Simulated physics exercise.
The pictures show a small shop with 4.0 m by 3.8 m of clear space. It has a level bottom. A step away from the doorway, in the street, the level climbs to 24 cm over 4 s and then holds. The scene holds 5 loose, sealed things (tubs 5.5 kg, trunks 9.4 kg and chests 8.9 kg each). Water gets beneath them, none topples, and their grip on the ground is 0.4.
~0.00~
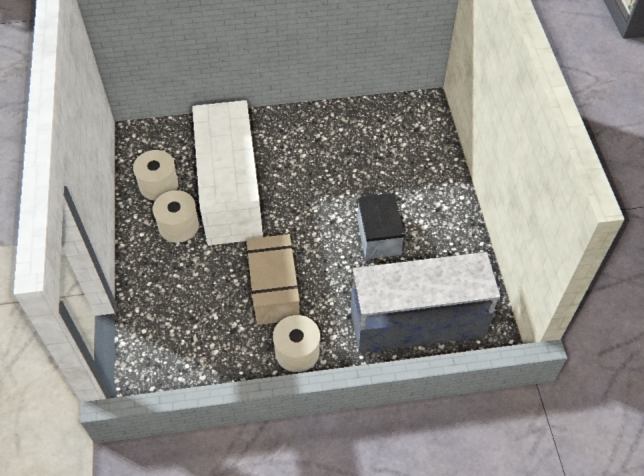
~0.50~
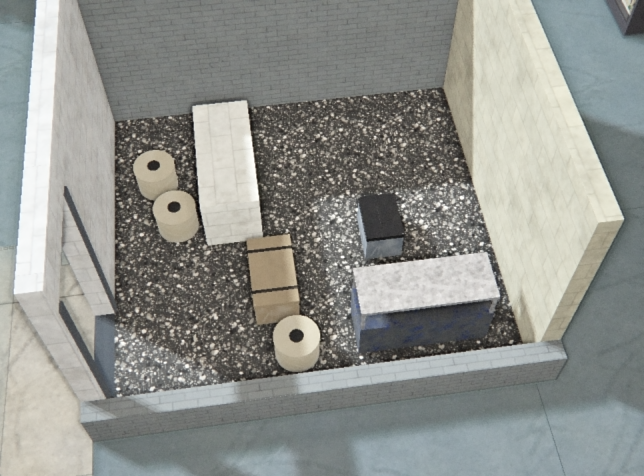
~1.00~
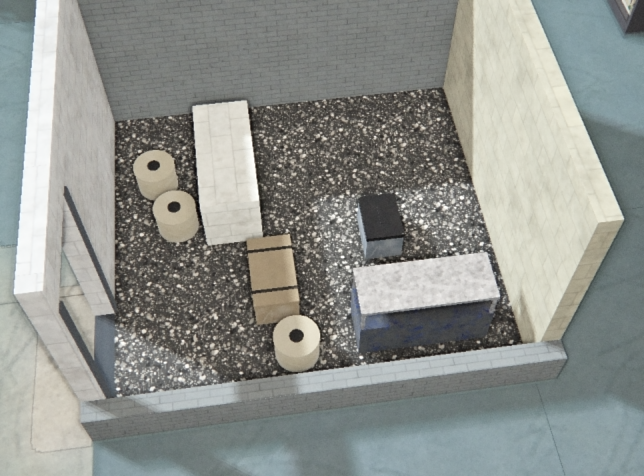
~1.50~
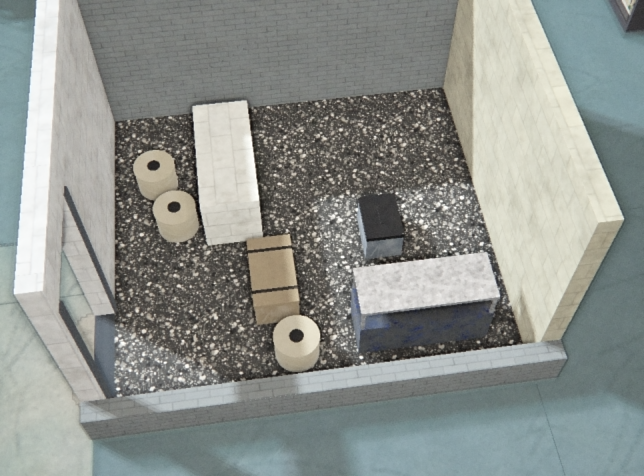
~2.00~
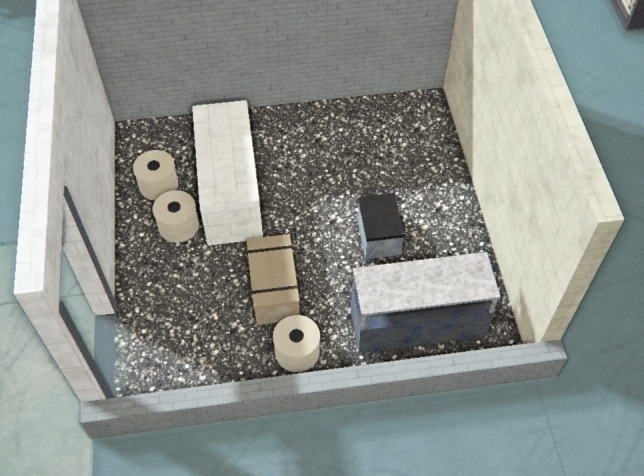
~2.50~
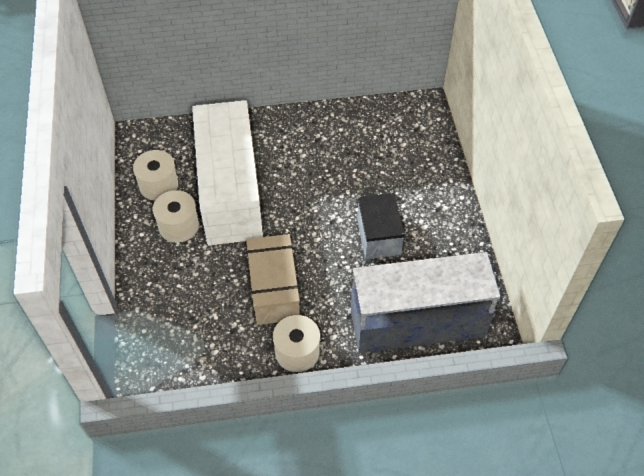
The video shows a small open-topped room with a speckled floor holding pale round tubs, a strapped brown box and several blocks, while the ground outside turns bluish and a thin sheet of water spreads in through the left doorway.
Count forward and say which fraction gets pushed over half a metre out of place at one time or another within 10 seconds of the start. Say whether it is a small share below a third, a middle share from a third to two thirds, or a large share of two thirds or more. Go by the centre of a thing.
A middle share, from a third to two thirds.
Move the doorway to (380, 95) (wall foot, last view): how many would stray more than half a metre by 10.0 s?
Result: 4 of them.
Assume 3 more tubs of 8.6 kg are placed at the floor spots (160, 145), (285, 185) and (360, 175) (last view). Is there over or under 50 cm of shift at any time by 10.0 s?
In order: Not as far; not as far; farther.
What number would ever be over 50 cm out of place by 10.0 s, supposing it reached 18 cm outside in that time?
In that case the number is 2.
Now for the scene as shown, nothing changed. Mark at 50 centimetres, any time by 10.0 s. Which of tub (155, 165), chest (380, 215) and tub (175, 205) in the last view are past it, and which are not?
In turn: Below the mark, above the mark, below the mark.
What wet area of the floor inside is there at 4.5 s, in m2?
Somewhere around 5.0 m2, roughly.
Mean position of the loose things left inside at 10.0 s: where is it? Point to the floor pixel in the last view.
I'd put it around (261, 198).
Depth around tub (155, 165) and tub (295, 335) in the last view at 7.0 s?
I'd estimate 0 cm for the first and 12 cm for the second.
After 3.5 s 0 of 5 are over 50 cm from their spots; 0 afloat.
After 4.5 s 1 of 5 are over 50 cm from their spots; 1 afloat.
After 7.0 s 2 of 5 are over 50 cm from their spots; 3 afloat.
After 10.0 s 2 of 5 are over 50 cm from their spots, and 2 have been at some point; 3 afloat.
